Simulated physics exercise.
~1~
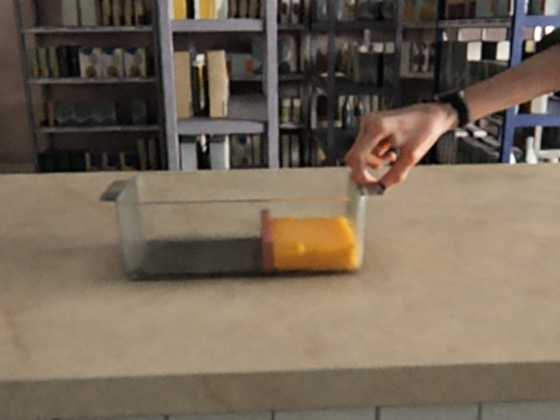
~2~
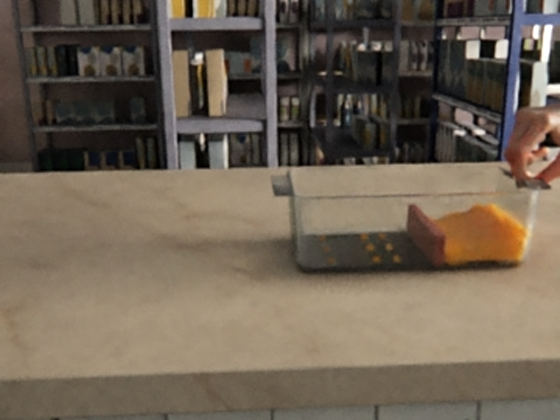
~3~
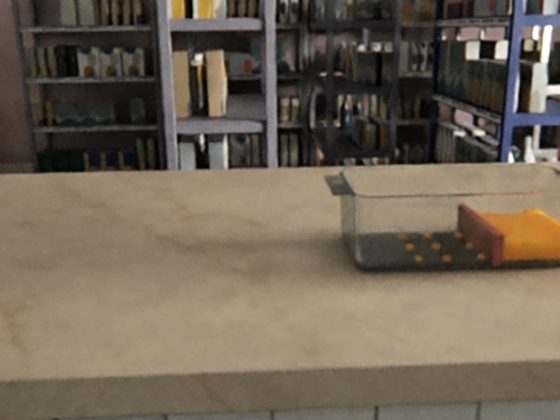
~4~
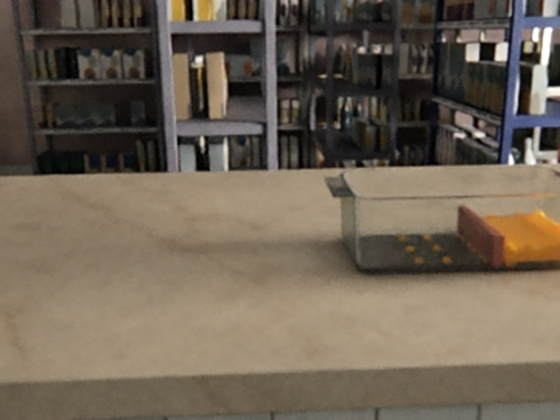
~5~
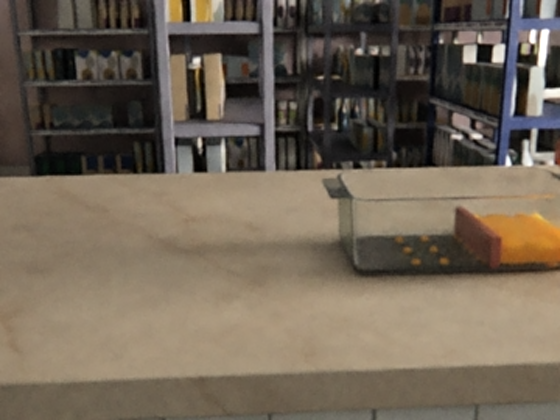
A hand pulls a divided glass tub of orange juice rightwards, leaving drops left of the divider.
